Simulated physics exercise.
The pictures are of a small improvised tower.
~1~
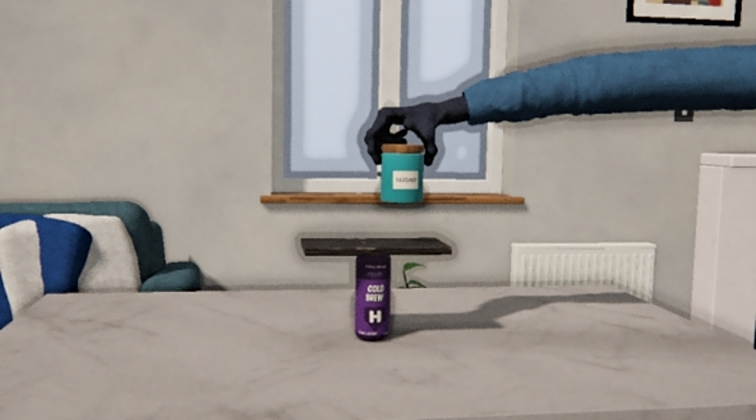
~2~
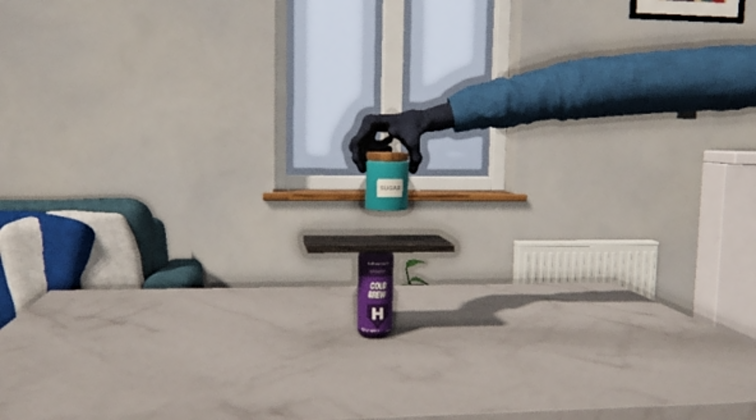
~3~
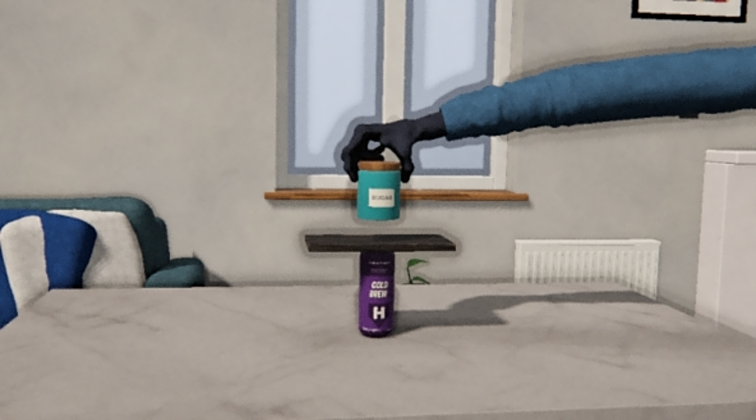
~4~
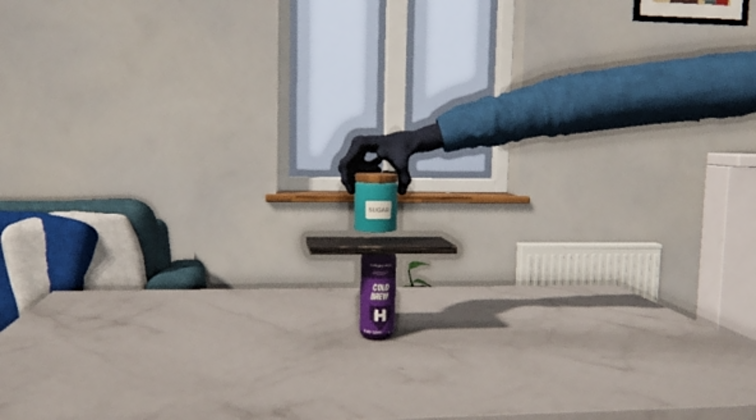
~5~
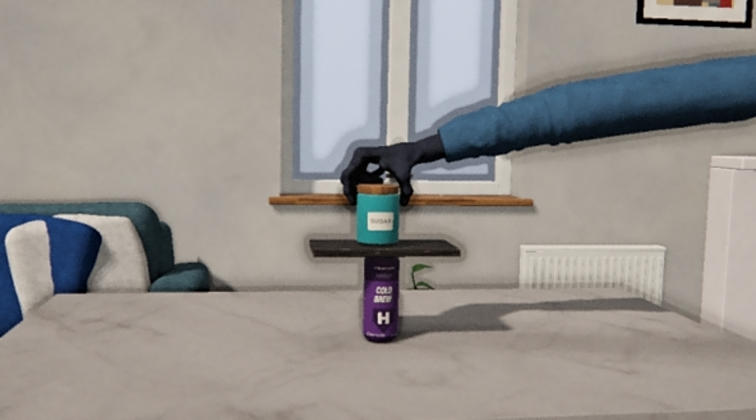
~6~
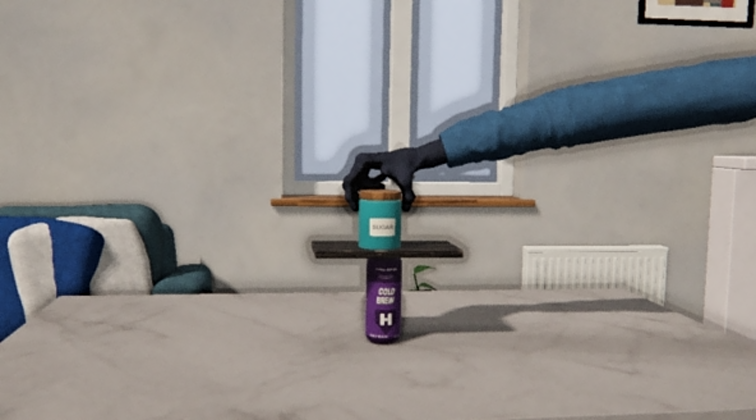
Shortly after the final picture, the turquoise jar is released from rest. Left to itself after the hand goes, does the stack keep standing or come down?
It stays steady.
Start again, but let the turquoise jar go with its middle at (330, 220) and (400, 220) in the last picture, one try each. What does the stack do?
Trial 1: Falls over. Trial 2: Stable.
Then, 0.80 s on from there, no change.
Then, 1.70 s on from there, turquoise jar resting near (380, 220).
In the end, all 3 unmoved. At the end, from the last picture's camera, turquoise jar near (380, 220). The stack stays up.
